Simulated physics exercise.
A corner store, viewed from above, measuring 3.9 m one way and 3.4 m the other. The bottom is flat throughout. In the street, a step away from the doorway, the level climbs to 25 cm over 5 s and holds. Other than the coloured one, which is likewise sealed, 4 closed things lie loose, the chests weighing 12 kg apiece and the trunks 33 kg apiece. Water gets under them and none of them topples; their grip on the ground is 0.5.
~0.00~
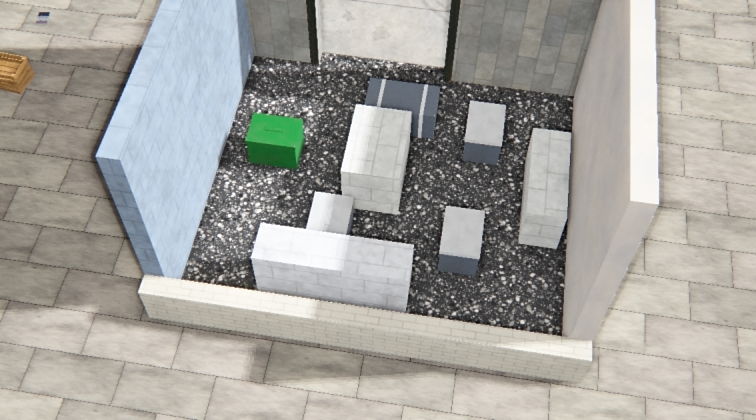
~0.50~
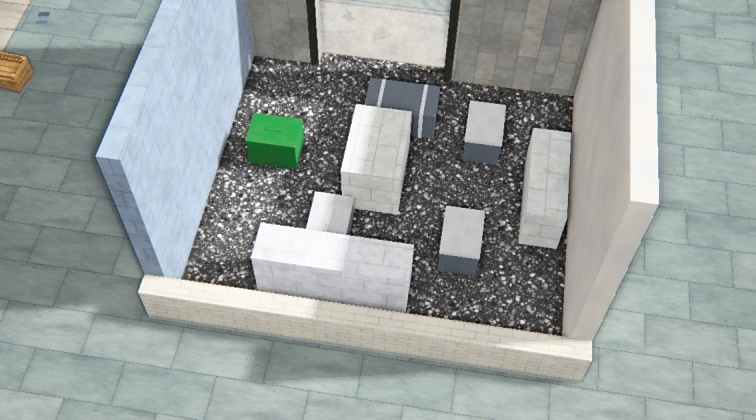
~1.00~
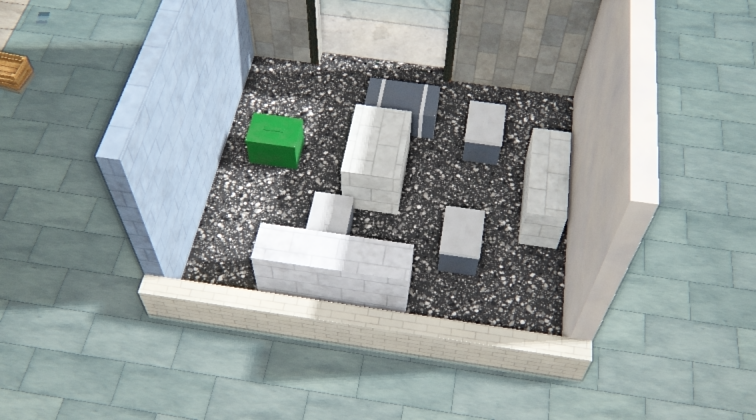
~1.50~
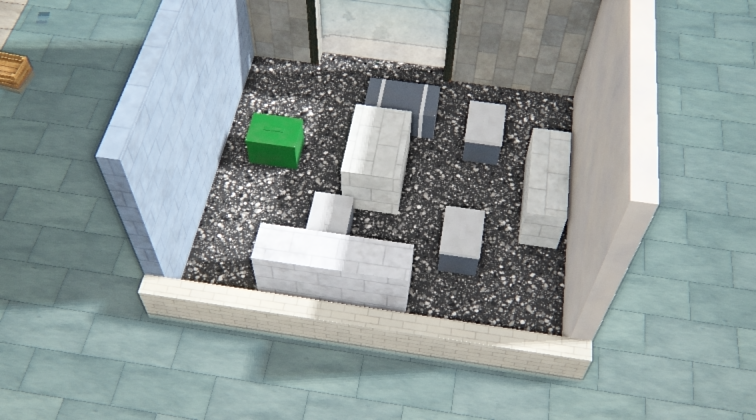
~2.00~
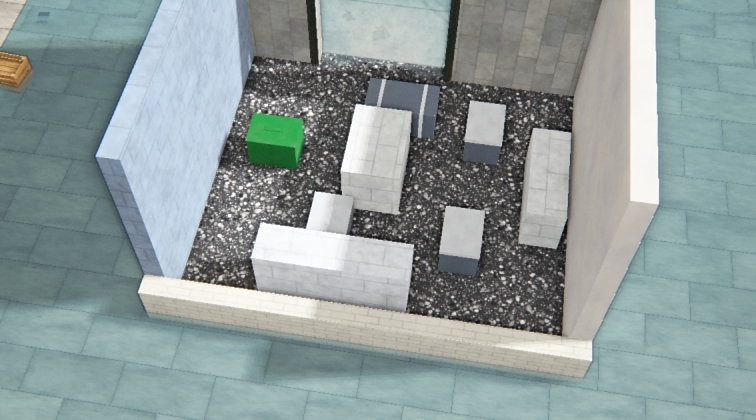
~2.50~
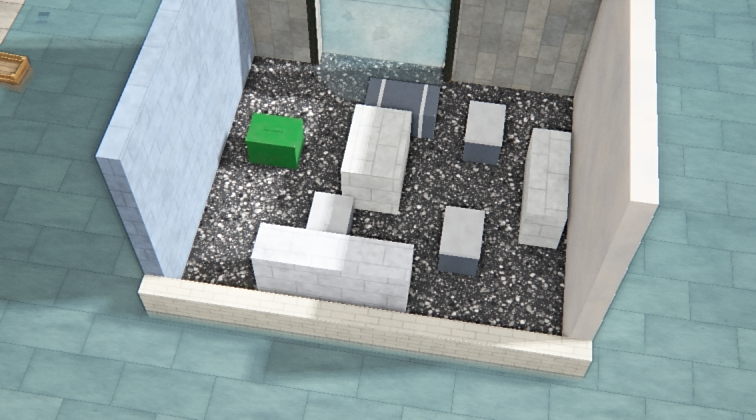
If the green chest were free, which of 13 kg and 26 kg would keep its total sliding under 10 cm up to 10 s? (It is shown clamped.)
To my eye, neither ballast is adequate.
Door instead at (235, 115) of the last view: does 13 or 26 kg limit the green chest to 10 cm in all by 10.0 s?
With that change, neither one suffices.
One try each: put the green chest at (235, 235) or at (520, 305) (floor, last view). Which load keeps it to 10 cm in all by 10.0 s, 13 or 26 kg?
In turn: Neither is enough; neither is enough.
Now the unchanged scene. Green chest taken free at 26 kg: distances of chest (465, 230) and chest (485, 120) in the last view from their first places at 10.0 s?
They've ended up 100 cm and 150 cm away, in that order.
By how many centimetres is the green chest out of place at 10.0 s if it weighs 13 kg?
About 200 cm off its spot.
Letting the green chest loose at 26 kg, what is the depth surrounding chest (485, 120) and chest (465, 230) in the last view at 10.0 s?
Around 19 cm and 19 cm.
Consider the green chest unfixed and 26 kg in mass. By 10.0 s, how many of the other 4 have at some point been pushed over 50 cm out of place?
Tally: 3.
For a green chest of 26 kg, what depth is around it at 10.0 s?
17 cm, roughly.
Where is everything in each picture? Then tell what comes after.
The first picture shows the green chest at (274, 130) rests on the ground; water covers 0.0 m2; 0 of 5 have shifted.
The second picture shows the green chest at (274, 130) rests on the ground; water covers 0.0 m2; 0 of 5 have shifted.
The third picture shows the green chest at (274, 130), on the bottom; water covers 0.0 m2; 0 of 5 have shifted.
The fourth picture shows the green chest at (274, 130), on the bottom; water covers 0.0 m2; 0 of 5 have shifted.
The fifth picture shows the green chest at (274, 130) rests on the ground; 0.0 m2 under water; 0 of 5 have shifted.
The sixth picture shows the green chest at (274, 130) rests on the ground; water covers 0.6 m2; 0 of 5 have shifted.
After 3.5 s the green chest would be 0 cm from its start with 13 kg and 0 cm from its start with 26 kg; 0 cm of water round it then.
After 4.5 s the green chest would be 13 cm from its start with 13 kg and 0 cm from its start with 26 kg; 5 cm of water round it then.
After 7.0 s the green chest would be 173 cm from its start with 13 kg and 97 cm from its start with 26 kg; 12 cm of water round it then.
After 10.0 s the green chest would be 177 cm from its start with 13 kg and 179 cm from its start with 26 kg; 17 cm of water round it then.
